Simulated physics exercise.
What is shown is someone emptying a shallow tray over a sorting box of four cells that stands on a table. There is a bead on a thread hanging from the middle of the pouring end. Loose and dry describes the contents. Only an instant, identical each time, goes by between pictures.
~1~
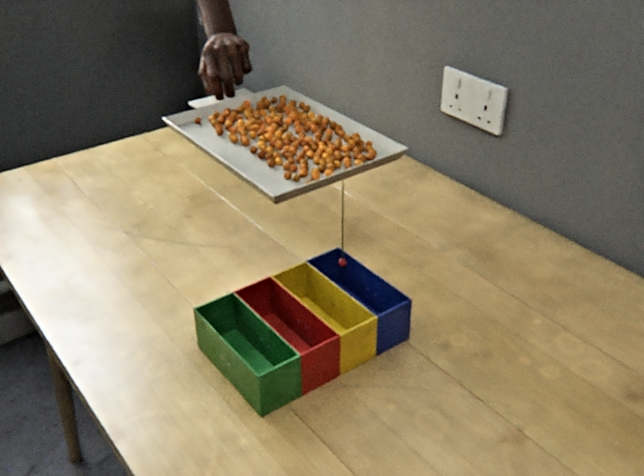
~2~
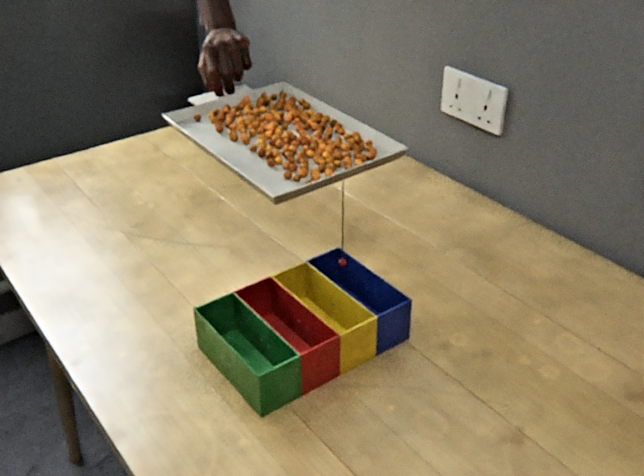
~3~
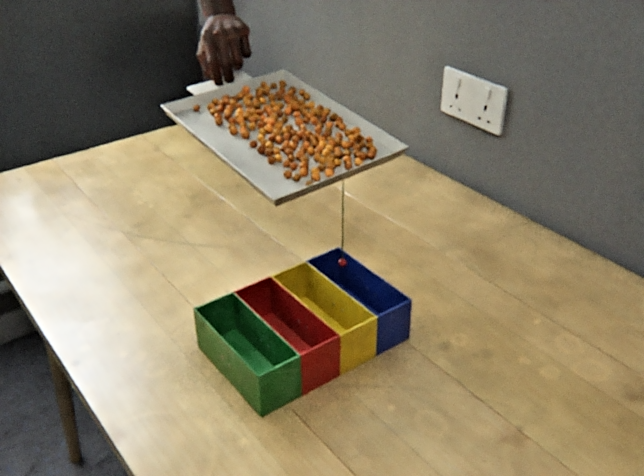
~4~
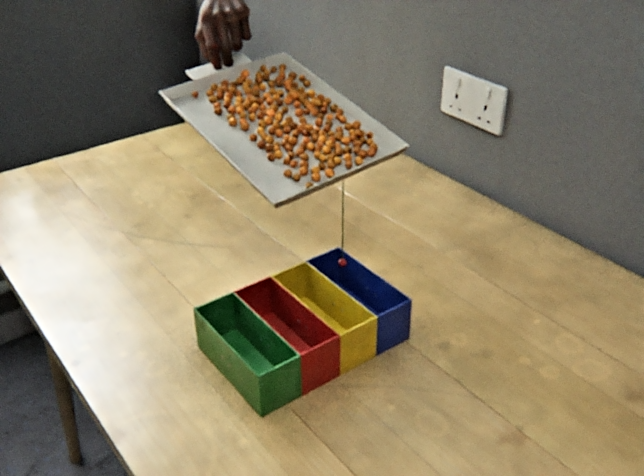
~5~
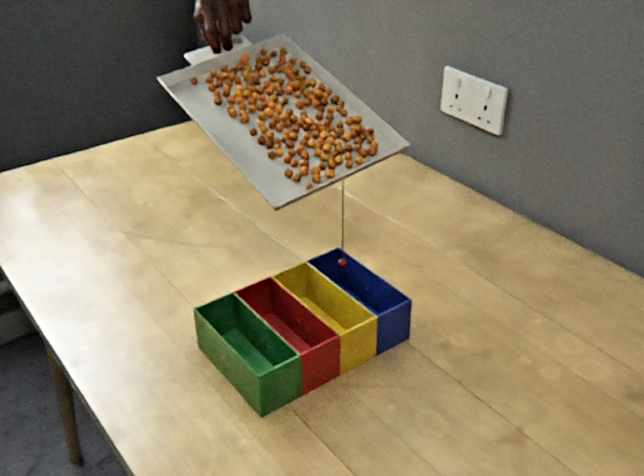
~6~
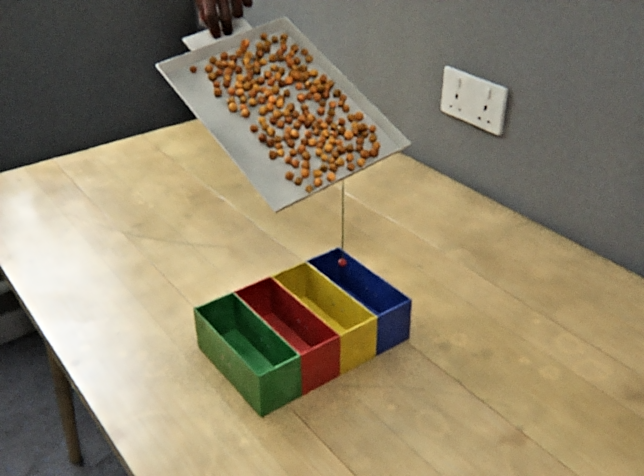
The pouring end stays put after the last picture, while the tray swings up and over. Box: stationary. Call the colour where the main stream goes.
I call red.
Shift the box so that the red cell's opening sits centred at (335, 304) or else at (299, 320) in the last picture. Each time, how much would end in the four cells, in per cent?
First case: Some 90 %; second case: Some 100 %.
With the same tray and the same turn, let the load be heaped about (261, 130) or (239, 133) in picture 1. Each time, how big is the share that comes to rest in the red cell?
From the first start you get 50 in a hundred, from the second 50 in a hundred.
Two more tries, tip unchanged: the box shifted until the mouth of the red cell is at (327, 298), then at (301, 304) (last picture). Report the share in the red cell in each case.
30 %, 40 %.
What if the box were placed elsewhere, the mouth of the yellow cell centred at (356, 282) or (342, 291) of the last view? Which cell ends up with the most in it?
First try: The green one; second try: The cell in red.
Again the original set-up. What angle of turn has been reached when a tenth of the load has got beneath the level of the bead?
Angle reached: About 70°.
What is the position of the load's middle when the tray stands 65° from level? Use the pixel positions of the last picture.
Somewhere about pixel (305, 196).
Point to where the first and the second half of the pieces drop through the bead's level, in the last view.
The opening part goes through (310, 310); what follows goes through (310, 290).
Soon, tray tipped steeply; about two thirds on the tray; a stray few in the red cell; about a quarter falling or outside the box.
A while on, tray tipped past a quarter turn; a stray few on the tray; about a third in the red cell; about a quarter in the yellow cell; a small part in the blue cell; a small part in the green cell; about a quarter falling or outside the box.
Towards the end, tray tipped past a quarter turn; about half in the red cell; about a quarter in the yellow cell; a small part in the blue cell; a small part in the green cell; a small part falling or outside the box.
Finally, tray tipped past a quarter turn; about half in the red cell; about a quarter in the yellow cell; a small part in the blue cell; a small part in the green cell; a small part outside the box.
